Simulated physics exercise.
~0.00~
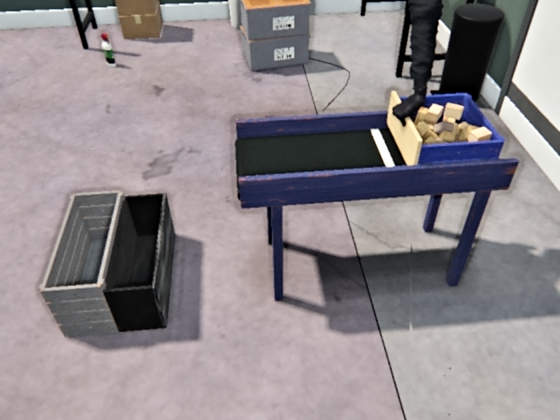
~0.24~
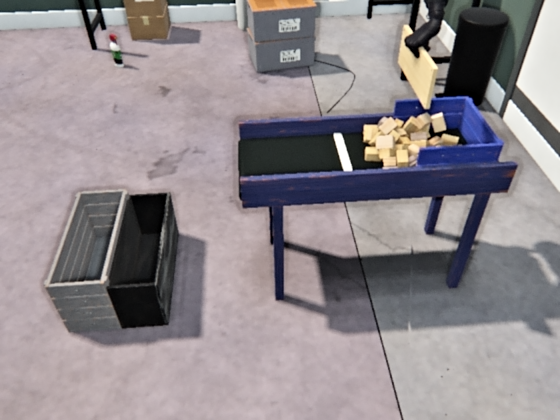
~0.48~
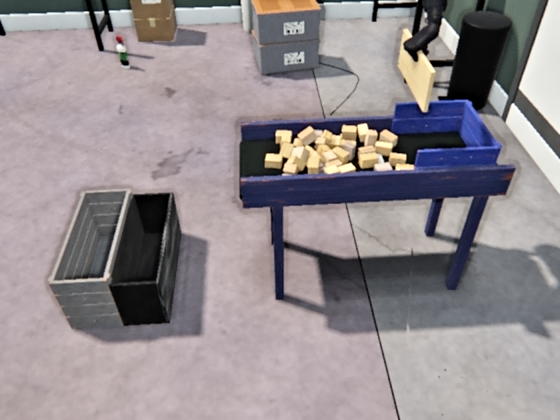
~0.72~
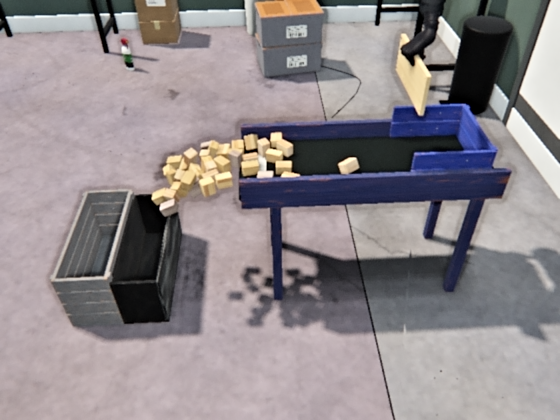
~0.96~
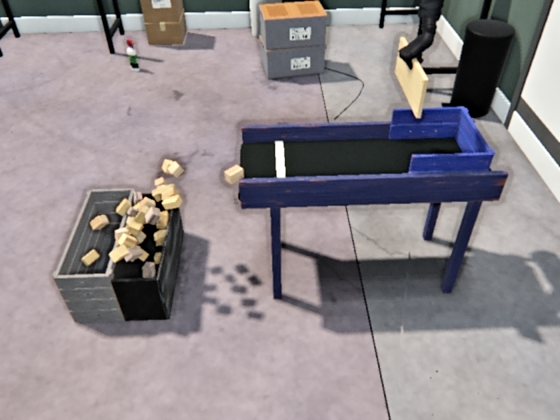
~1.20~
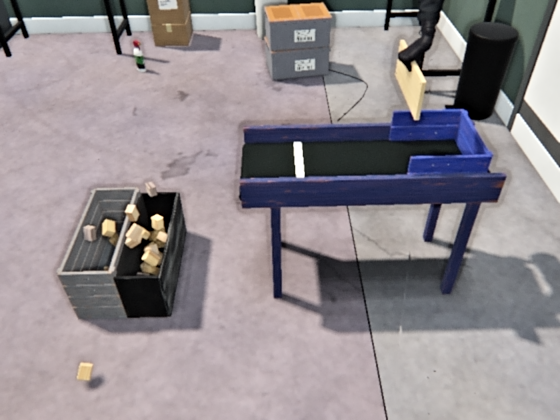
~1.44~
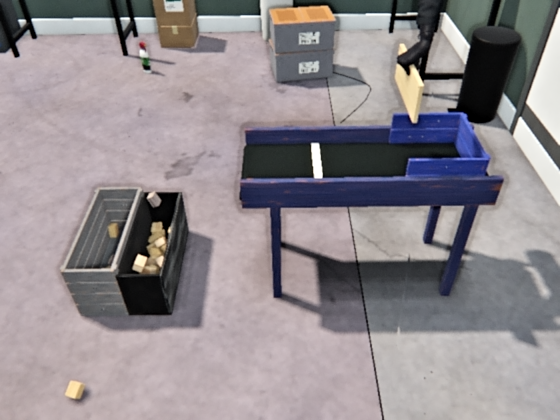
Wooden blocks ride a belt leftward off its end, most landing in the black tub.
